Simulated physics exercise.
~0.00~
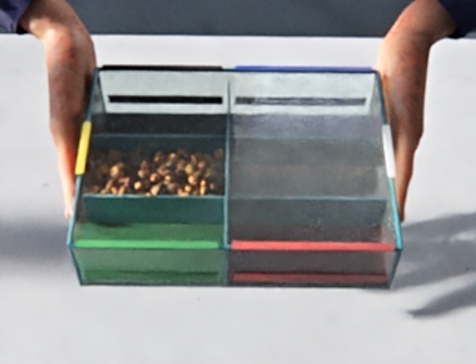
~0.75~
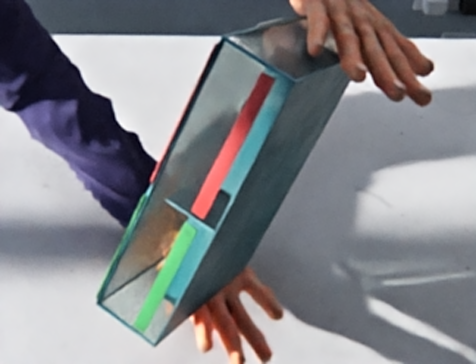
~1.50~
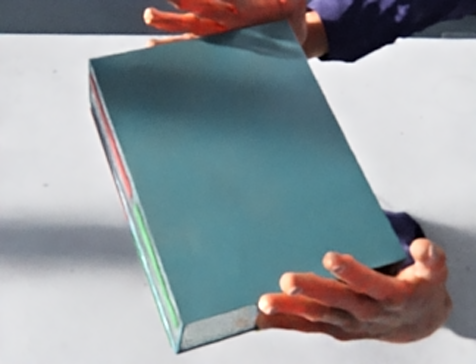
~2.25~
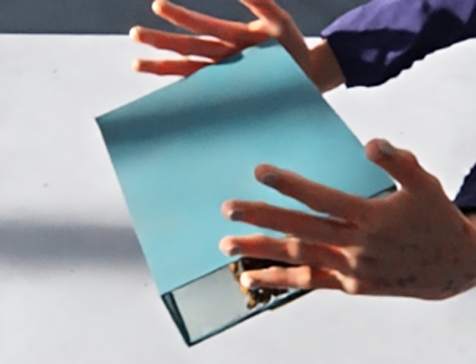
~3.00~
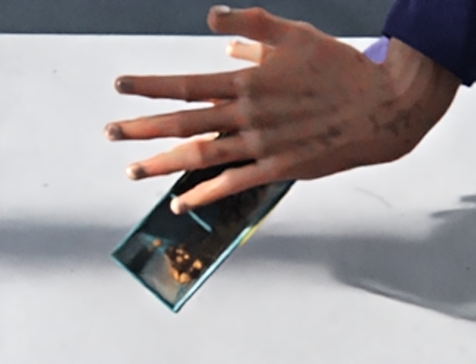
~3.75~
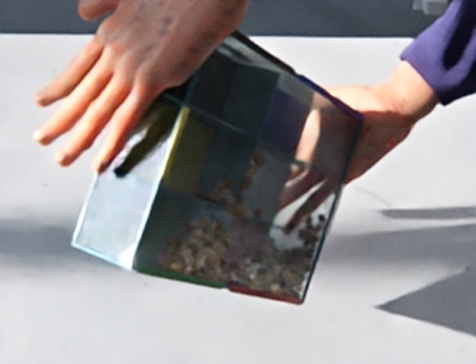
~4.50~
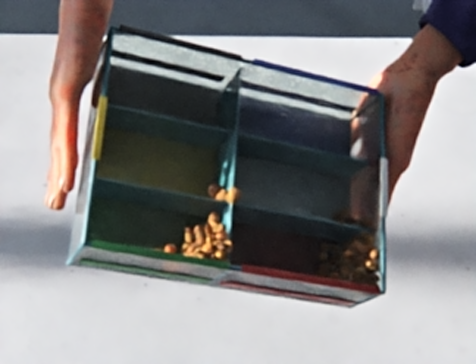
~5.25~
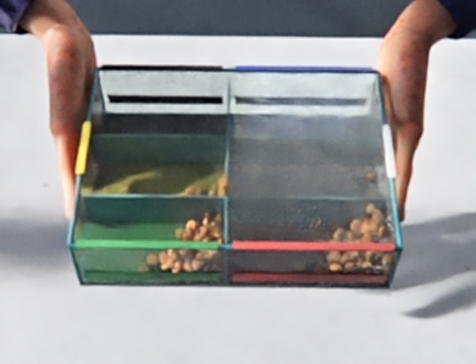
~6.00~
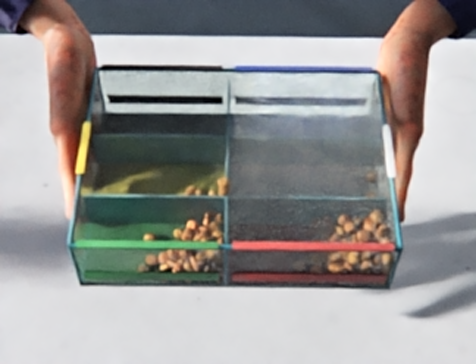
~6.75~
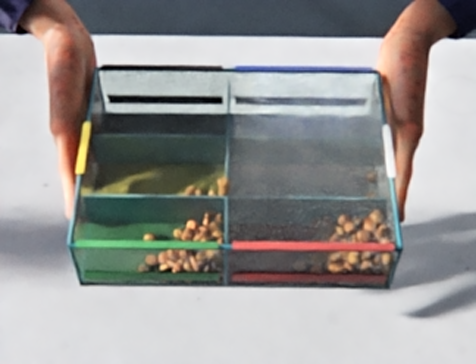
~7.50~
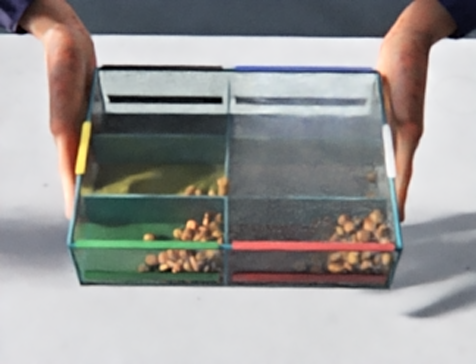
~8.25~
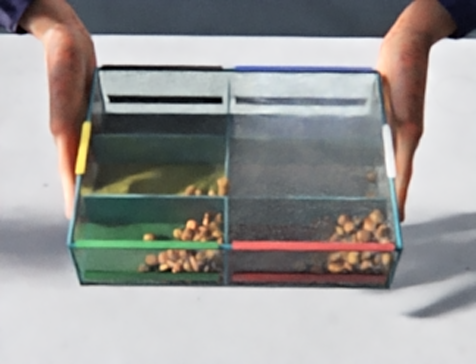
The footage shows two hands holding a clear-lidded, six-compartment box with kibble in the yellow-marked section, then turning it completely over and back upright. The pieces scatter and settle mostly in the red and green sections, with a few left in the yellow, as the box stays still.
